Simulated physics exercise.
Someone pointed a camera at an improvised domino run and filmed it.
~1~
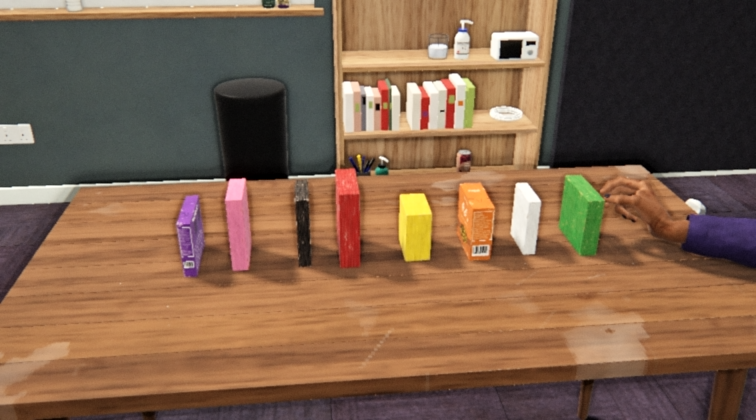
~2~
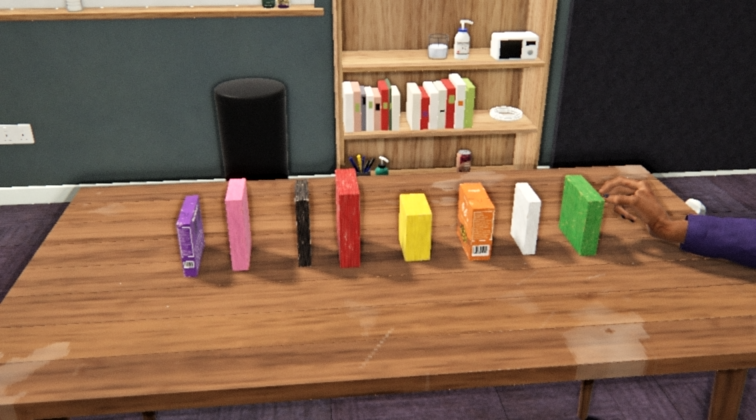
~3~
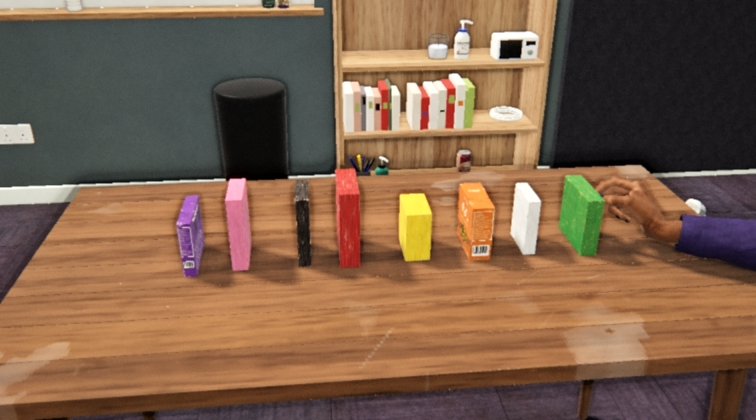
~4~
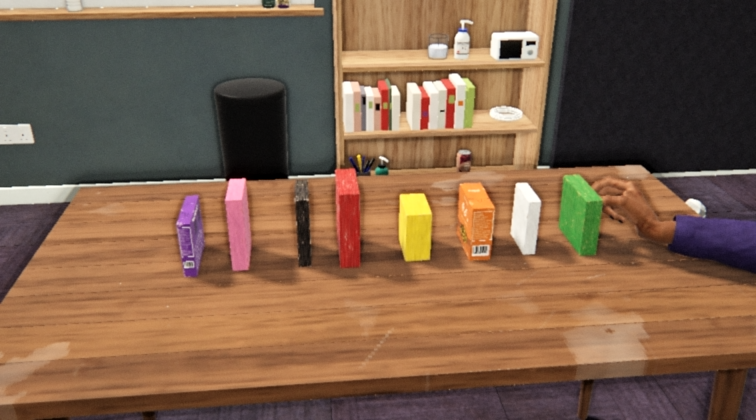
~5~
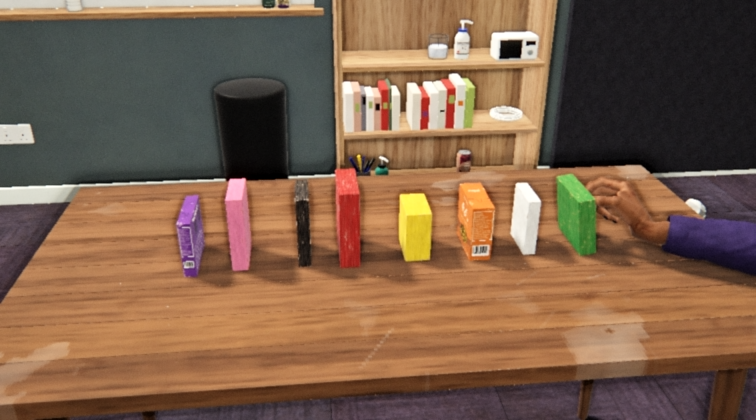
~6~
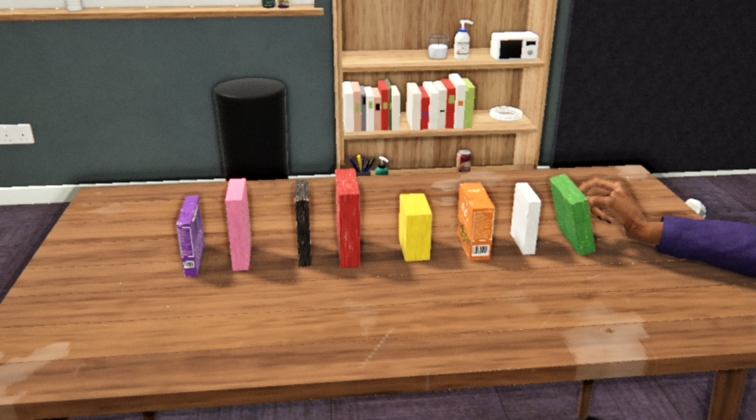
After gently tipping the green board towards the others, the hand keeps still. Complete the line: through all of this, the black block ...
It holds its ground.
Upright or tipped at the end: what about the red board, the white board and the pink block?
The red board stays up, the white board tumbles and the pink block stays up.
Then, 0.20 s later than the last frame, green board 47° over.
Then, 0.30 s later than the last frame, green board 70° over; white board tilted by 39°; orange packet tilted by 6°.
Then, 0.40 s later than the last frame, green board 76° over; white board tilted by 62°; orange packet tilted by 40°; yellow block tilted by 4°.
When it is over, lying over on the table, white board and orange packet; left askew, yellow block; the other 3 as before. End places, in pixels of the last picture, black block near (304, 223).
